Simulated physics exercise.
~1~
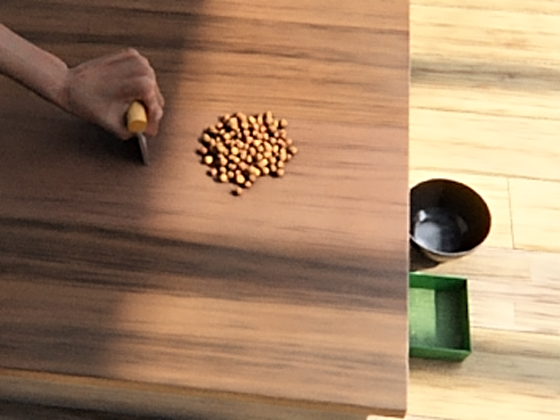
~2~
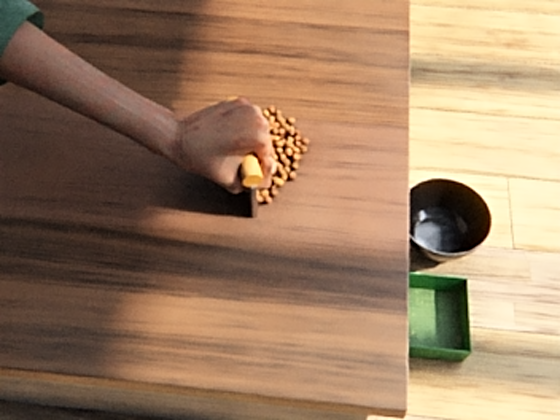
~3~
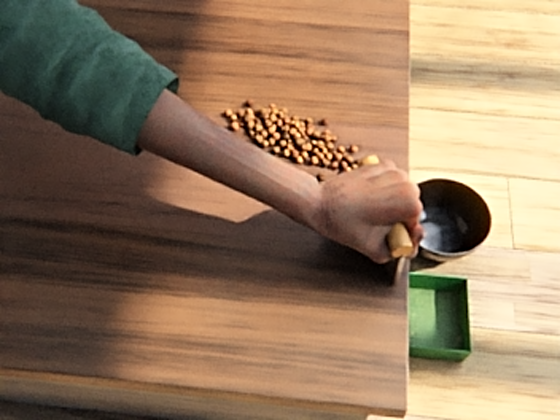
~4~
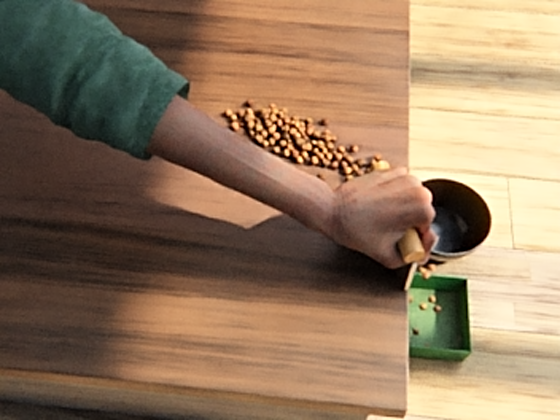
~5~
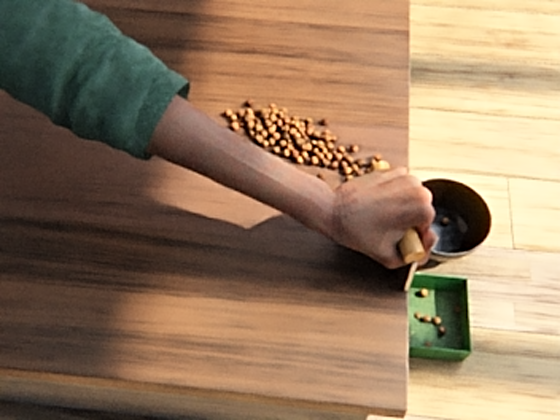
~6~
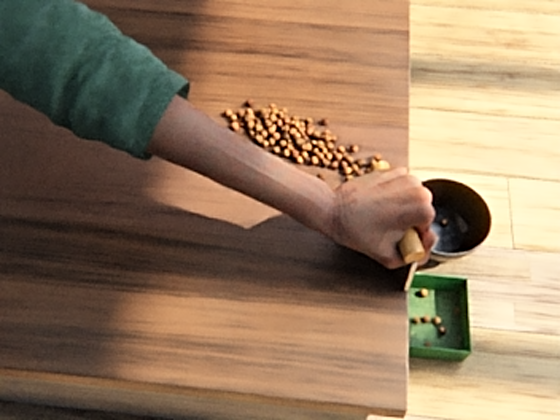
On a wooden table, a hand scrapes small brown balls rightward, dropping a few into a green tin.
